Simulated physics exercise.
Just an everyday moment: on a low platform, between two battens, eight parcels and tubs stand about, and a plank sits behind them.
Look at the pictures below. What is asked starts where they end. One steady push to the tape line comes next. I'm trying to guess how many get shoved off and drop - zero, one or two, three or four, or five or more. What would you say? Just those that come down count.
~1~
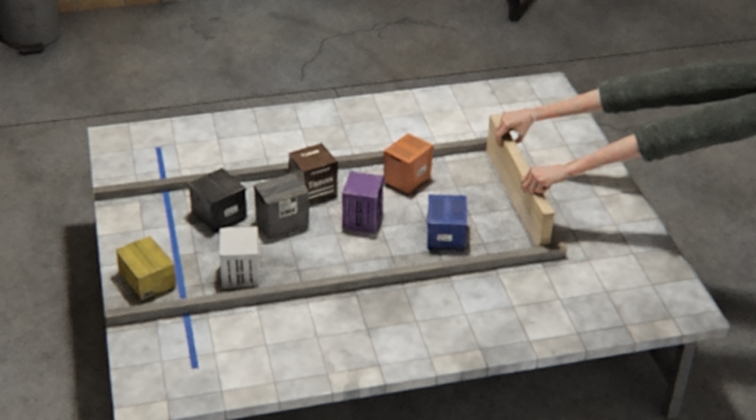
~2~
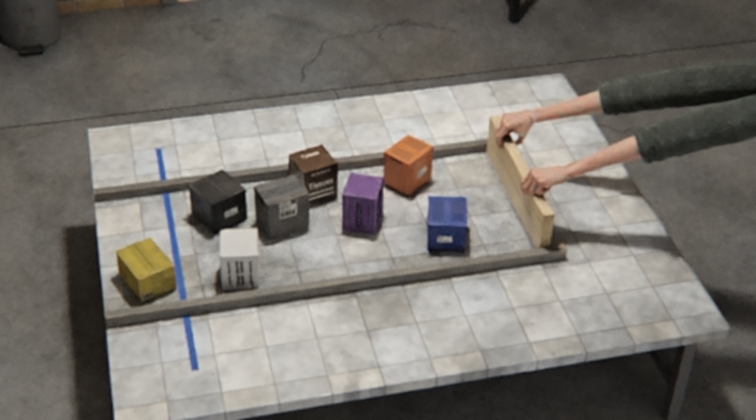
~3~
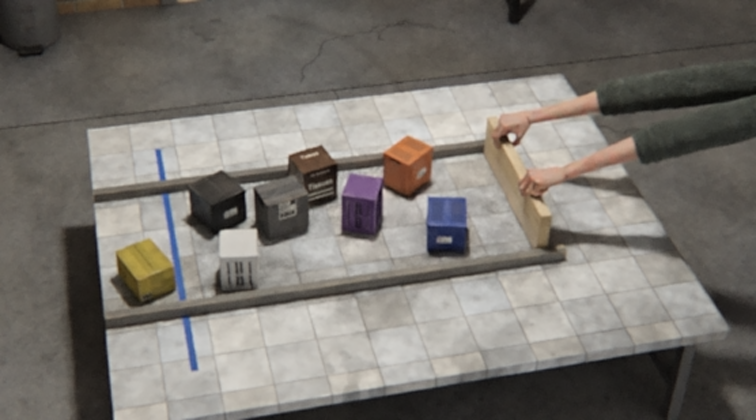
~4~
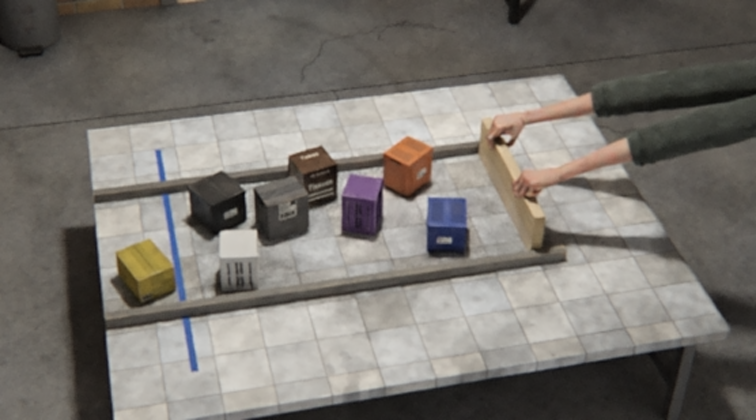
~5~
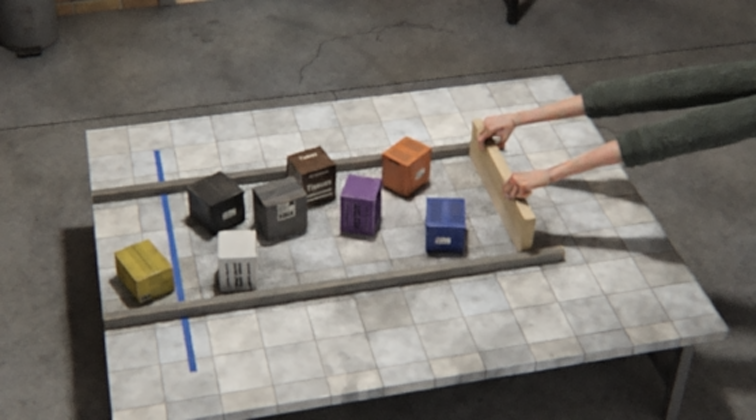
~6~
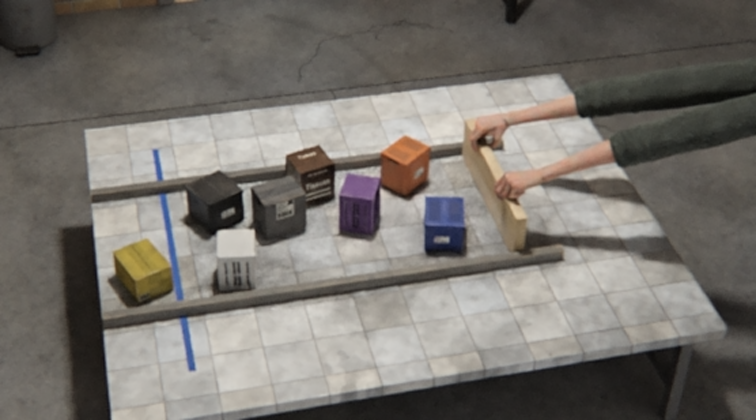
I would say one or two.
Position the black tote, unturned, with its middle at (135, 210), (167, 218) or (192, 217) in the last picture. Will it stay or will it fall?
It topples off, then topples off, then topples off.
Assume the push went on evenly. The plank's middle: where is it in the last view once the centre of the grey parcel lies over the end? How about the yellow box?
Roughly at (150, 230) and roughly at (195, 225).
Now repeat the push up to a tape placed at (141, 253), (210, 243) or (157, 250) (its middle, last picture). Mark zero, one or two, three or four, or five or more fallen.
One after another: Five or over; none at all; either three or four.
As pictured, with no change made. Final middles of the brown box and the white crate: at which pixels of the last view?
In the last picture the brown box sits around (100, 196) and the white crate around (115, 280).
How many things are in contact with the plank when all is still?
It's 3 of them.
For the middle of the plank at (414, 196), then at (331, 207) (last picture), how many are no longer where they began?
Note: First position 2; second position 5.
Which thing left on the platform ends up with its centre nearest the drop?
That would be the brown box.
Soon after, none off yet; yellow box at rest near (143, 270); black tote at rest near (215, 202); white crate at rest near (237, 260).
Then, none off yet; yellow box at rest near (143, 270); black tote moved a little near (205, 203); white crate at rest near (237, 260).
Further on, none off yet; yellow box moved a little near (133, 269); black tote moved well along near (133, 217); white crate moved about its own width near (179, 271).
At rest, the number that fall off is one or two; fallen, black tote and yellow box.
